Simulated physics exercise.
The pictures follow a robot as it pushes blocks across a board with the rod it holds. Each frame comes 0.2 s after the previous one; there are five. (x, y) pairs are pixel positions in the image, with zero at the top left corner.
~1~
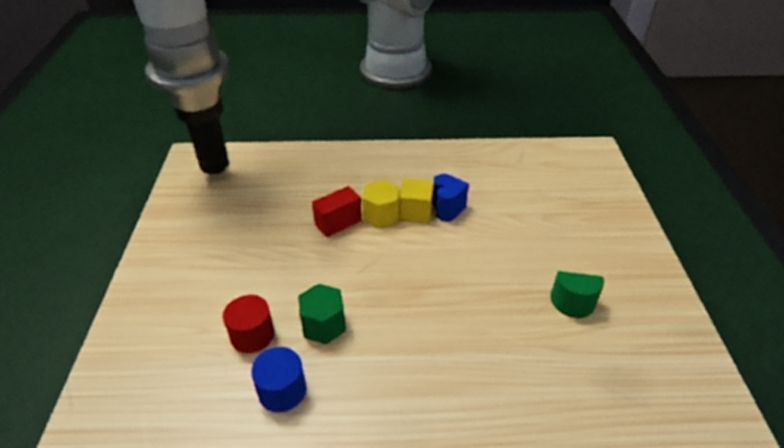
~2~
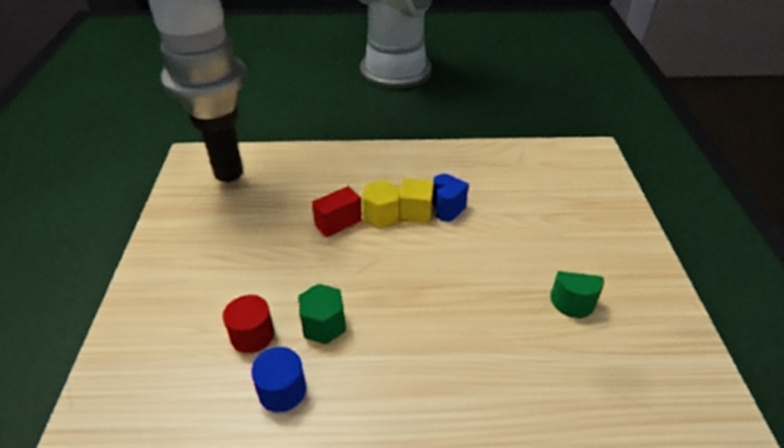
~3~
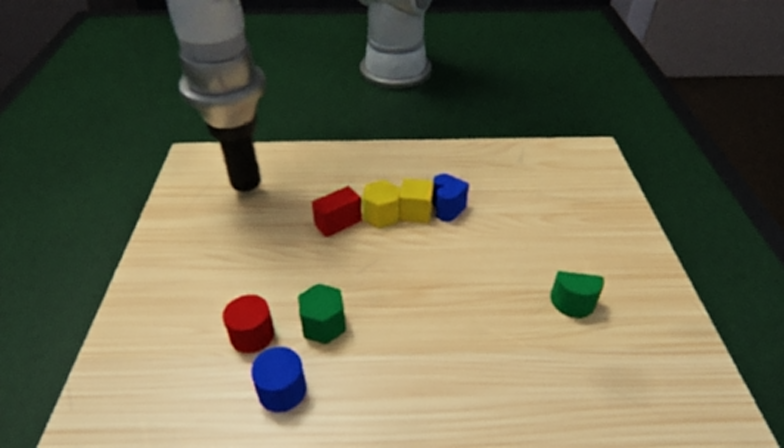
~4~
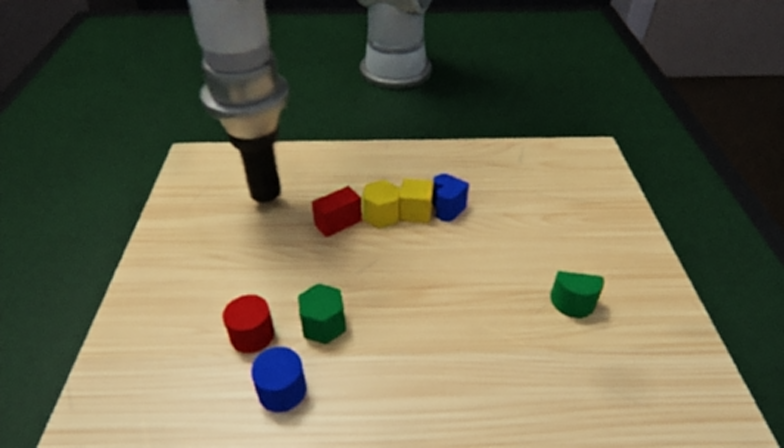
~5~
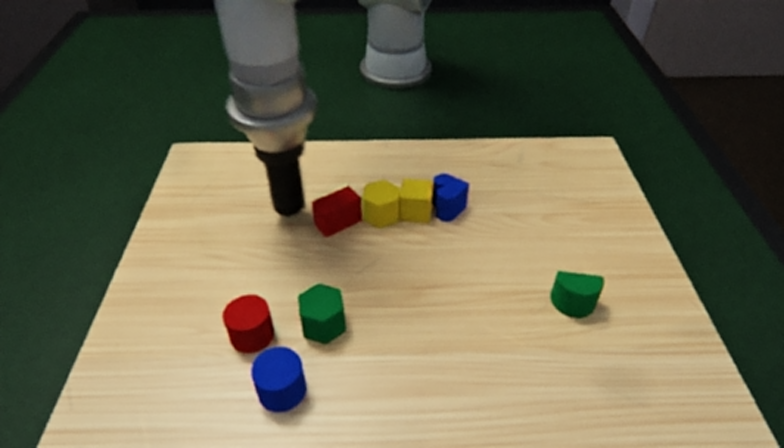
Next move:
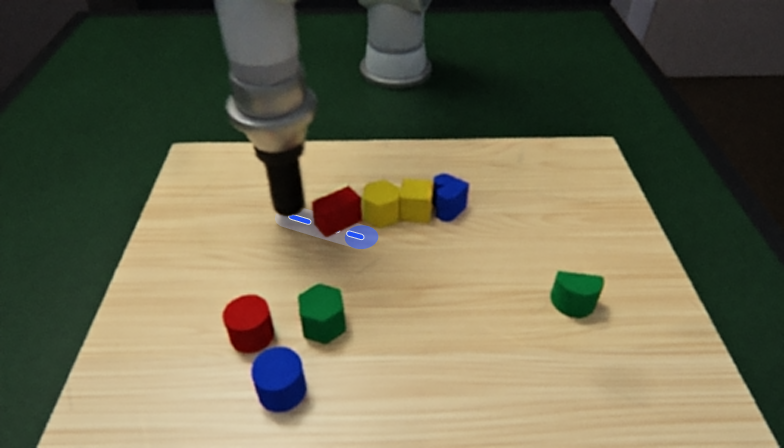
On a wooden board, a robot arm moving its black rod rightward and nearer while the coloured blocks stay still.
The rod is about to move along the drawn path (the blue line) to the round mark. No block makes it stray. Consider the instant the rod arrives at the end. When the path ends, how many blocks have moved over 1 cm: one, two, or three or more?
It should be three or more, as far as I can tell.
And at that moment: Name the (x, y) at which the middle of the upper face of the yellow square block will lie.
I'd expect the centre of its top face to be at (432, 184).
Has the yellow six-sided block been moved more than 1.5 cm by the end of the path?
Yes, that is how it ends up.
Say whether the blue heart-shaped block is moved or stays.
It is moved off its spot.
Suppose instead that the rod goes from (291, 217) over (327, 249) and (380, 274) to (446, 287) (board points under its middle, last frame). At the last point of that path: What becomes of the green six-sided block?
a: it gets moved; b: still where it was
My answer is option b.
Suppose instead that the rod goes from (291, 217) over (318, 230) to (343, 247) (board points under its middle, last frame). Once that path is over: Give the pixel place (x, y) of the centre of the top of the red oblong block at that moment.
I predict (362, 208).
The line goes in a line from (291, 217) to (362, 237).
On the path given first. Halfway along, rod at (325, 216); red oblong block at (352, 206), turned 55° anticlockwise; yellow six-sided block at (384, 190).
At the end, rod at (361, 226); red oblong block at (384, 201), turned 105° anticlockwise; yellow six-sided block at (398, 183); yellow square block at (432, 184); blue heart-shaped block at (462, 183), turned 20° clockwise.
